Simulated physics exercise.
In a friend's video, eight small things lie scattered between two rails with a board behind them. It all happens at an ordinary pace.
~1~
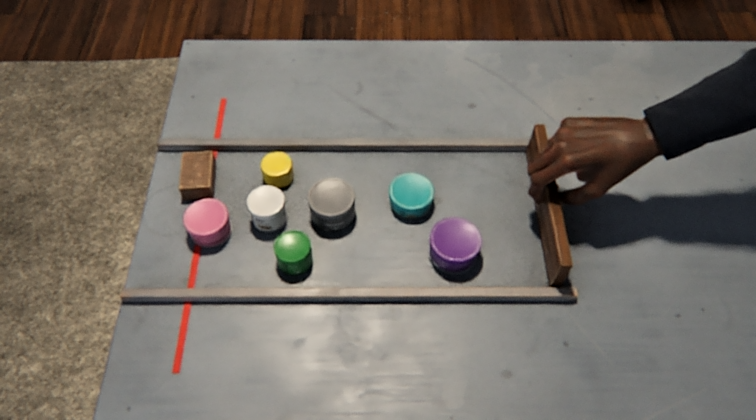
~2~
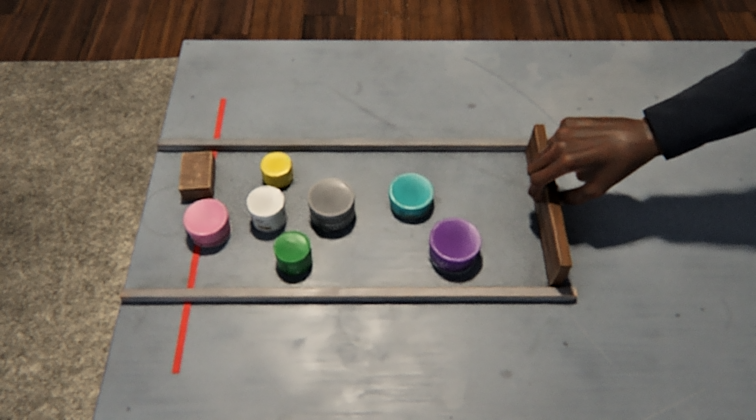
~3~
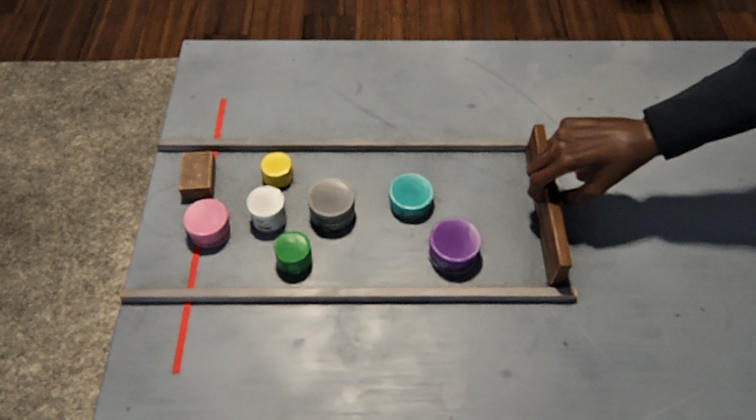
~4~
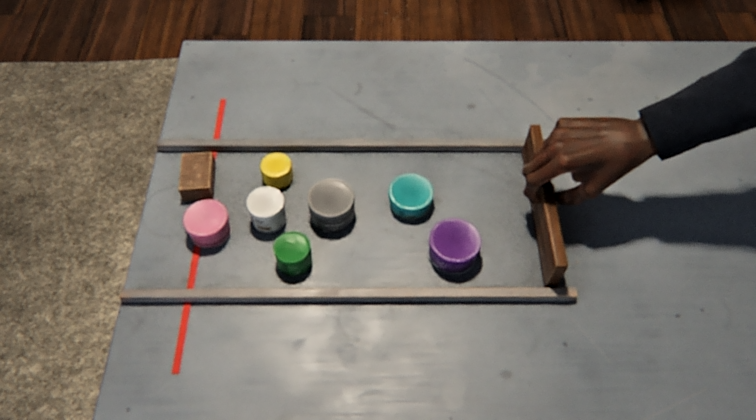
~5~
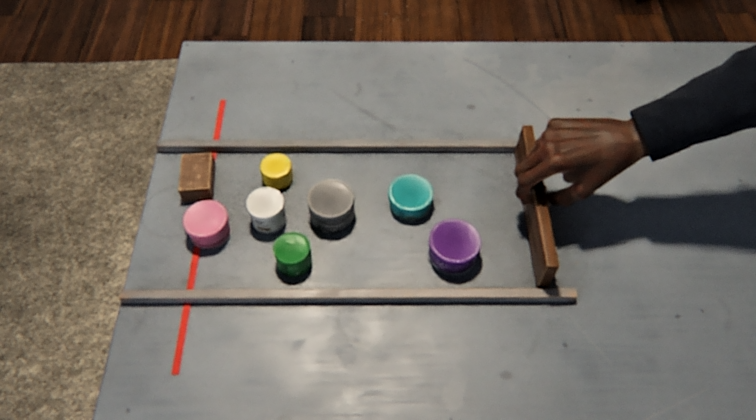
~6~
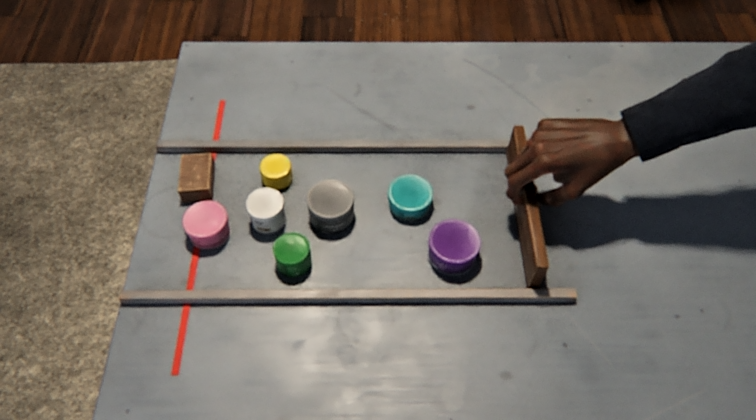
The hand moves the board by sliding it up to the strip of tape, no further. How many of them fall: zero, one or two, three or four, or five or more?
I predict the count lost over the end will be one or two.
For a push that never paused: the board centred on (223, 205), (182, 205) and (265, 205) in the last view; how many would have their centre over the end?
Respectively 2, 5 and 1.
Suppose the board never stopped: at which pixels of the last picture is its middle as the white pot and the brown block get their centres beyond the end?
The middle is at (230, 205) when it's the white pot, and at (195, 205) when it's the brown block.
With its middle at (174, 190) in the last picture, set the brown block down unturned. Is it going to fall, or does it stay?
Starting there, it remains in the end.
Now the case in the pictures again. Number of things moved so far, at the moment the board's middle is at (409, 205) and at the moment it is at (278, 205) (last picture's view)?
Tally: First 2; then 7.
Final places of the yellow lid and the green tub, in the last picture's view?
(195, 159), and the other (124, 272).
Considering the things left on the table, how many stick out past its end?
Counting them gives 3.
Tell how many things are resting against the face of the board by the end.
The count is 3.
Early on, none off yet; brown block at rest near (197, 177); pink tin at rest near (208, 226); white pot at rest near (267, 212).
A while later, none off yet; brown block at rest near (197, 177); pink tin travelled about its own width near (160, 233); white pot travelled well along near (199, 222).
Finally, the number that fall off is one or two; lost, white pot and pink tin.
